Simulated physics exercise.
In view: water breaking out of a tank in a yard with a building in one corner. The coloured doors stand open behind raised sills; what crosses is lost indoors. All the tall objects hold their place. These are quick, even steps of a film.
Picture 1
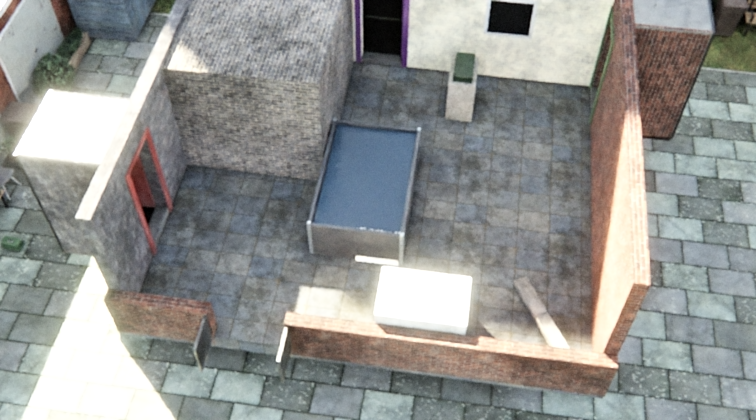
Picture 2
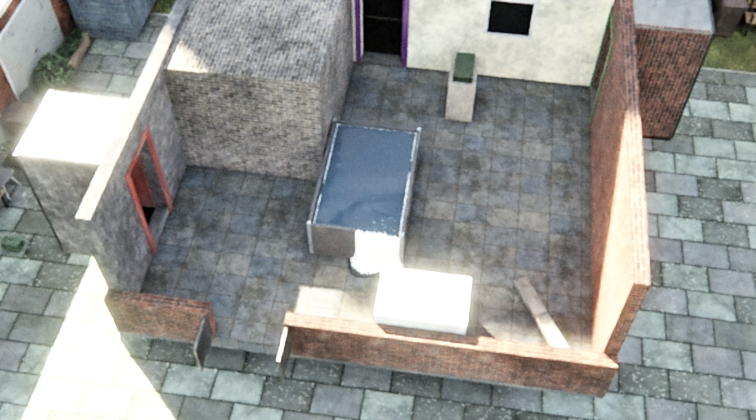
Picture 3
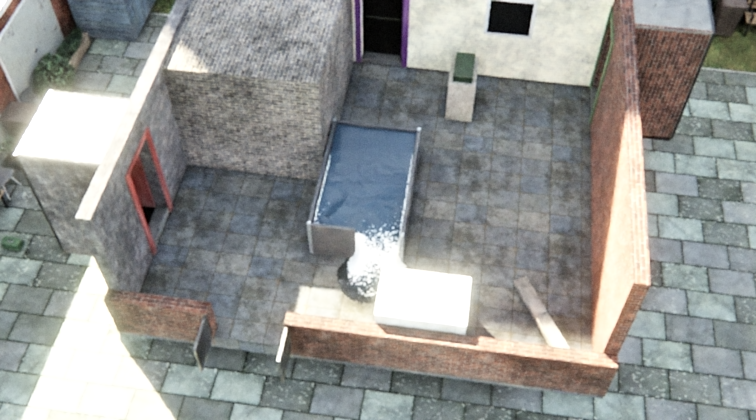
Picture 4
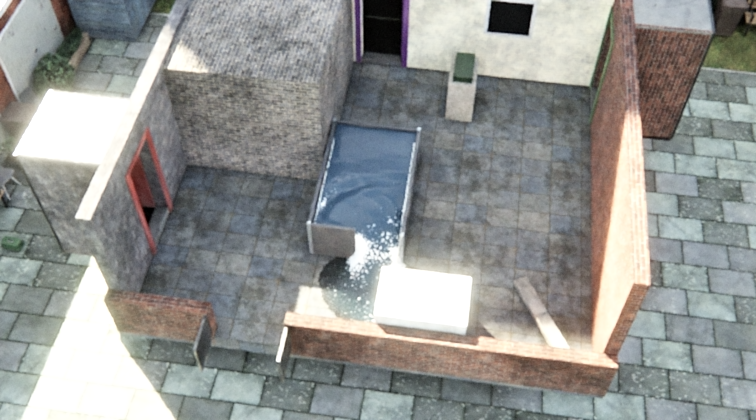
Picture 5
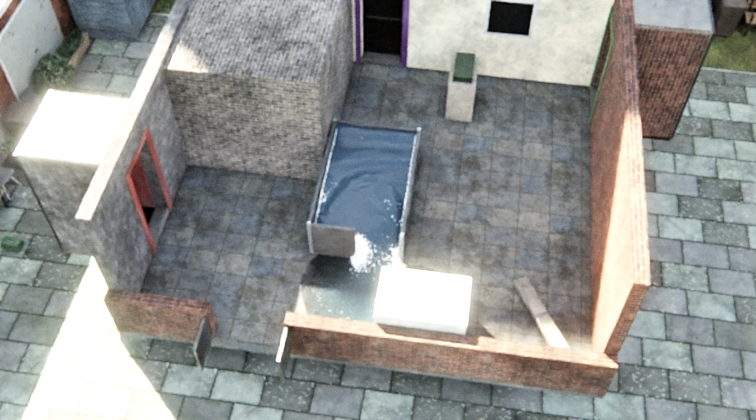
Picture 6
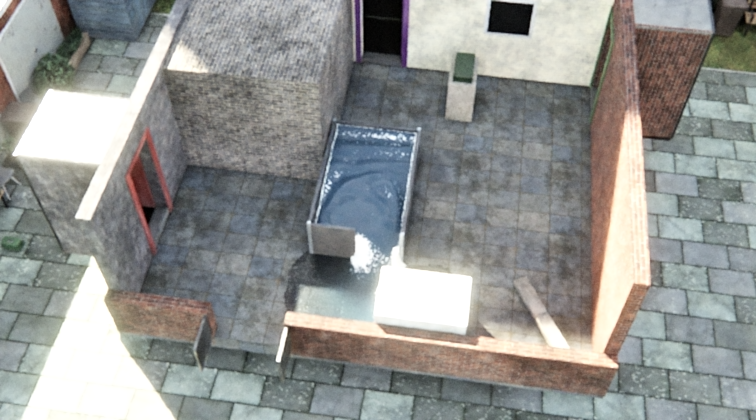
The footage shows a walled yard seen from above, where a full rectangular water tank opens at its lower end and white, splashing water pours onto the paving, spreading leftward in a dark pool while the tank's surface ripples.
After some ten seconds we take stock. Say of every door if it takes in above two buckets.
One by one: The green door holds within the limit; the red door holds within the limit; the purple door holds within the limit.
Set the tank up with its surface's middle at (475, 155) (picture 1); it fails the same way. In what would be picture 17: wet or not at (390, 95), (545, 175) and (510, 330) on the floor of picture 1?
In turn: Free of water, clear, flooded.
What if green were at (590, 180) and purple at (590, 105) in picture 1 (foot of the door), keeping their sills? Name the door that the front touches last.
The door marked purple.
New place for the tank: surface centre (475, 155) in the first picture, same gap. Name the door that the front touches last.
It is the door marked purple.
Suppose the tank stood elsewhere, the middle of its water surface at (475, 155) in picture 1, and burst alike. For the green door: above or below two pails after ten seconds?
Then: Green is over.
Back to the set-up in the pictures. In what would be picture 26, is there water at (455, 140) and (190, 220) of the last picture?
As listed: Not flooded, under water.
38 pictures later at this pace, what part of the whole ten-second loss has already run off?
I make it 55 per cent.
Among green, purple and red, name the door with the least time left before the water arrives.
It is the red one.
A moment on, water covers 15 % of the floor; the green door not reached, the red door not reached, the purple door not reached.
Next, water covers 35 % of the floor; the green door not reached, the red door not reached, the purple door not reached.
Then, water covers 50 % of the floor; the green door not reached, the red door wet at the sill, nothing in, the purple door not reached.
Later, water covers 70 % of the floor; the green door wet at the sill, nothing in, the red door wet at the sill, nothing in, the purple door not reached.
In the end, water covers 90 % of the floor; the green door wet at the sill, nothing in, the red door wet at the sill, nothing in, the purple door not reached.
